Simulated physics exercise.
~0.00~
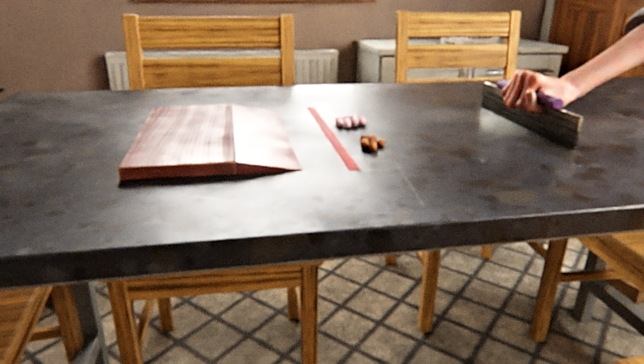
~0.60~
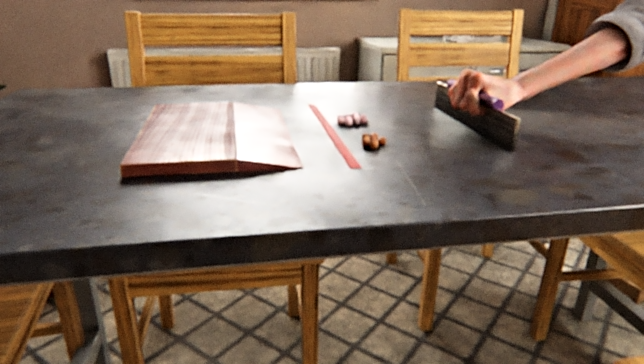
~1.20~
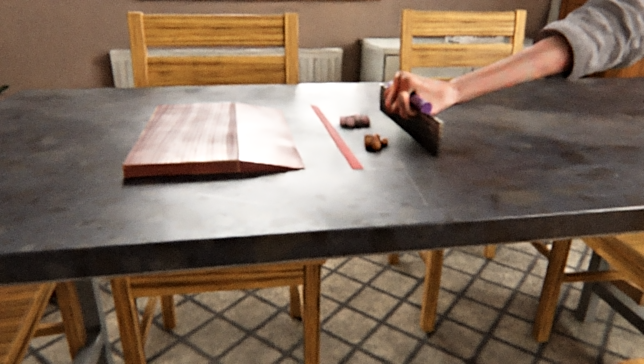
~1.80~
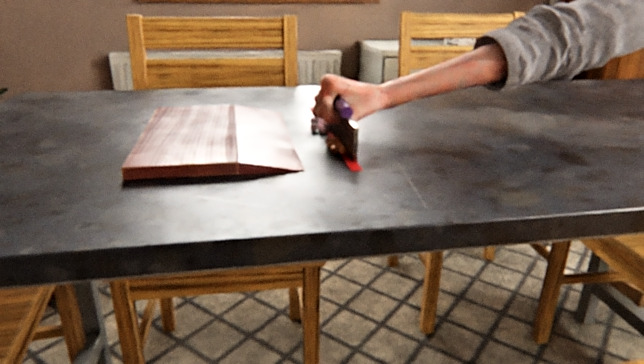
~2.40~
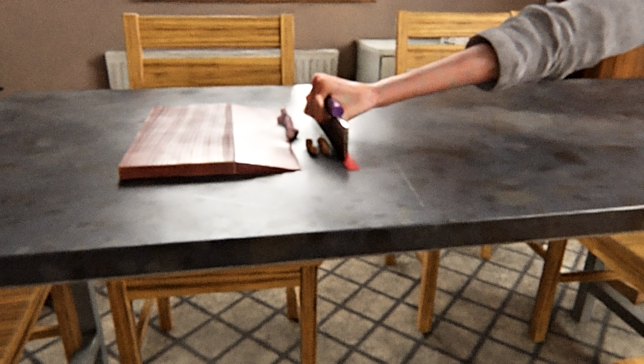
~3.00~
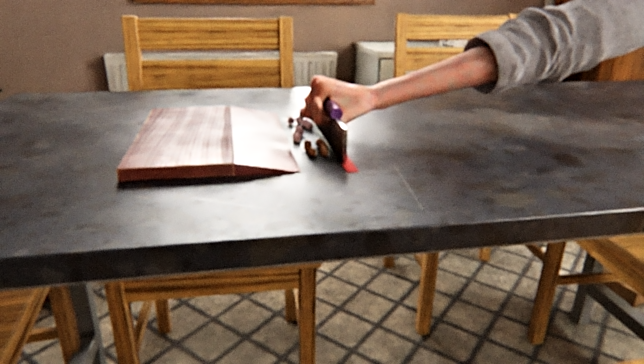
A hand sweeps a dark scraper leftward across a gray tabletop, pushing two small groups of brown pieces toward a wooden ramp. The scraper stops at the red tape, and the pieces scatter just ahead, one briefly touching the ramp's edge before all rest short of it.
